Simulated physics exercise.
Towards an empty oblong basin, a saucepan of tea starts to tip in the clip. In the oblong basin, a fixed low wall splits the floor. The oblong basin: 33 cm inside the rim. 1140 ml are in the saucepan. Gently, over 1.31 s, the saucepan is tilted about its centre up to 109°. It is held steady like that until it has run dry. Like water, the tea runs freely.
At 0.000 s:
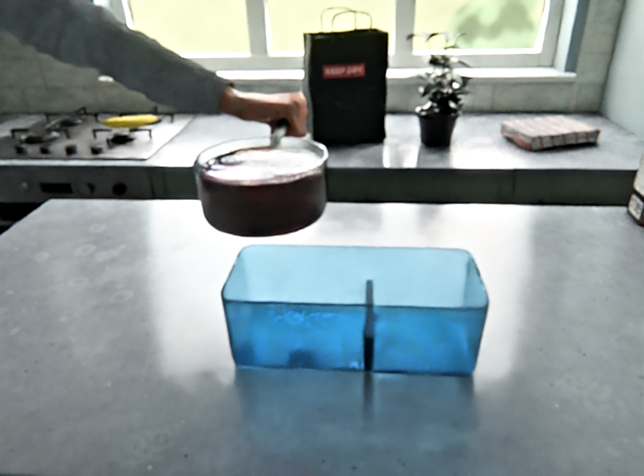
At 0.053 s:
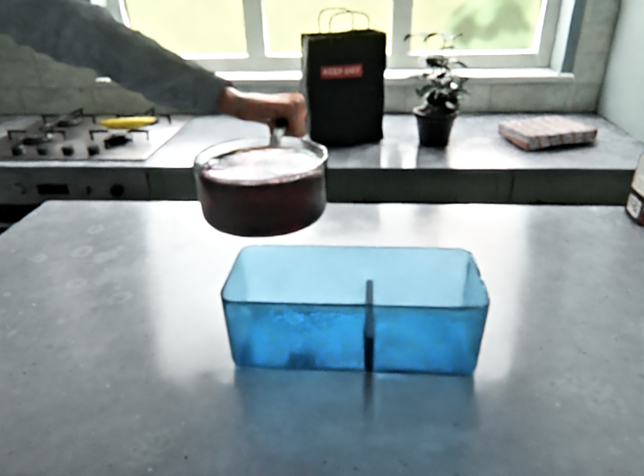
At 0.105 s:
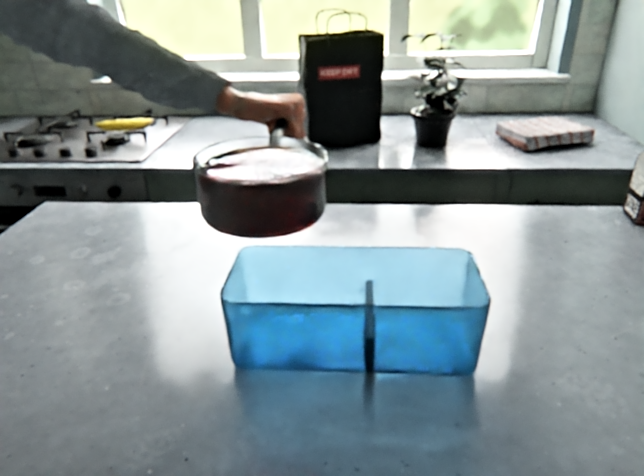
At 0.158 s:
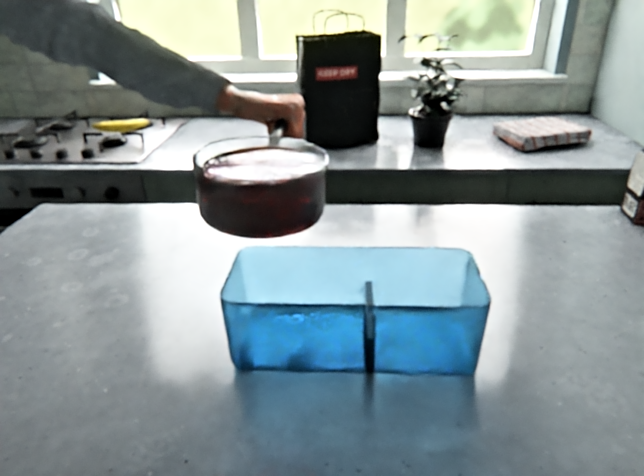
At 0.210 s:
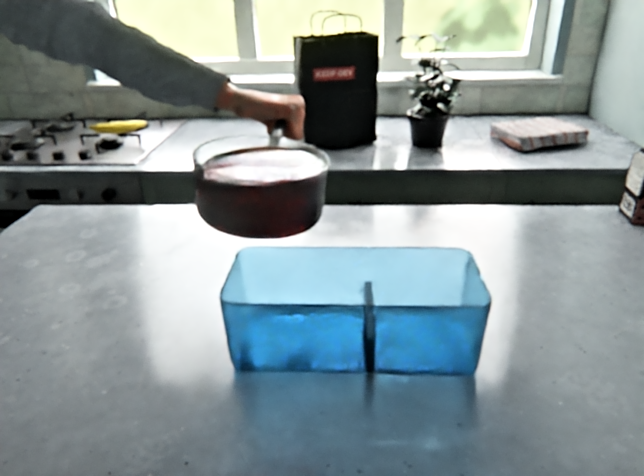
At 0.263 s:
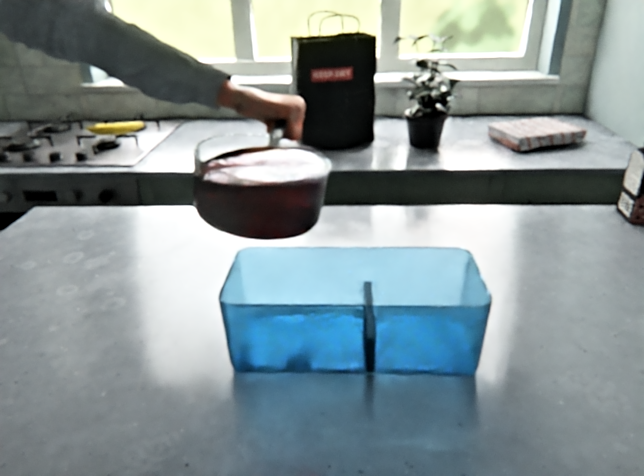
A glass saucepan of dark reddish tea, gripped by a hand reaching in from the left, stays almost level at first, then leans slightly to the right above a grey kitchen counter. Below it sits an empty, translucent blue oblong basin with a dark upright divider, before a stove, black bag, potted plant and bright window. The slightly elevated front view drifts very gently, shifting the background leftward.
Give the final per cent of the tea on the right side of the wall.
The right side ends with about 57 per cent.
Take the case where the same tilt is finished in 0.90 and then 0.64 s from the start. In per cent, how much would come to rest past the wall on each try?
Try 1: 45 %; try 2: 30 %.
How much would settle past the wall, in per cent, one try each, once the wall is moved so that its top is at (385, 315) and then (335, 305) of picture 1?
One try each: Around 40 percent and then around 85 percent.
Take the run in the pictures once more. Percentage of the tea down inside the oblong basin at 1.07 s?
About 86 %.
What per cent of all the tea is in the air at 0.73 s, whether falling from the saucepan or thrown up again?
I'd say close to 30 per cent.
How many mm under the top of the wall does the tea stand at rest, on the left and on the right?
Close to 36 mm left and close to 20 mm right.
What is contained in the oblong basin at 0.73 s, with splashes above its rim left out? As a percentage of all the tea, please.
I'd estimate some 20 percent of the liquid.
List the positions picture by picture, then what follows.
In the first picture, it leans 0°; its right rim is at (326, 158); the tea meets the walls at (201, 164) and (325, 164); the oblong basin's rim runs from (232, 271) to (480, 277); the wall's top is at (369, 307).
In the second picture, it leans 0°; its right rim is at (326, 158); the tea meets the walls at (201, 163) and (325, 164).
In the third picture, it leans 2°; its right rim is at (327, 160); the tea meets the walls at (200, 163) and (325, 164).
In the fourth picture, it leans 4°; its right rim is at (327, 162); the tea meets the walls at (200, 163) and (325, 165).
In the fifth picture, it leans 7°; its right rim is at (328, 165); the tea meets the walls at (200, 164) and (326, 166).
In the sixth picture, it leans 10°; its right rim is at (329, 169); the tea meets the walls at (200, 164) and (328, 165).
Then, 0.73 s in, the tilt is 64° and 50 per cent is still to pour, 3 is left of the wall and 17 right of it.
Then, 1.07 s in, the tilt is 100° and 8 per cent is still to pour, 29 is left of the wall and 57 right of it.
Then, 1.42 s in, the tilt is 109° and 0 per cent is still to pour, 42 is left of the wall and 57 right of it.
Then, 1.81 s in, the tilt is 109° and 0 per cent is still to pour, 42 is left of the wall and 57 right of it.
Finally, 42 per cent lies left of the wall, 57 right of it and 1 outside.
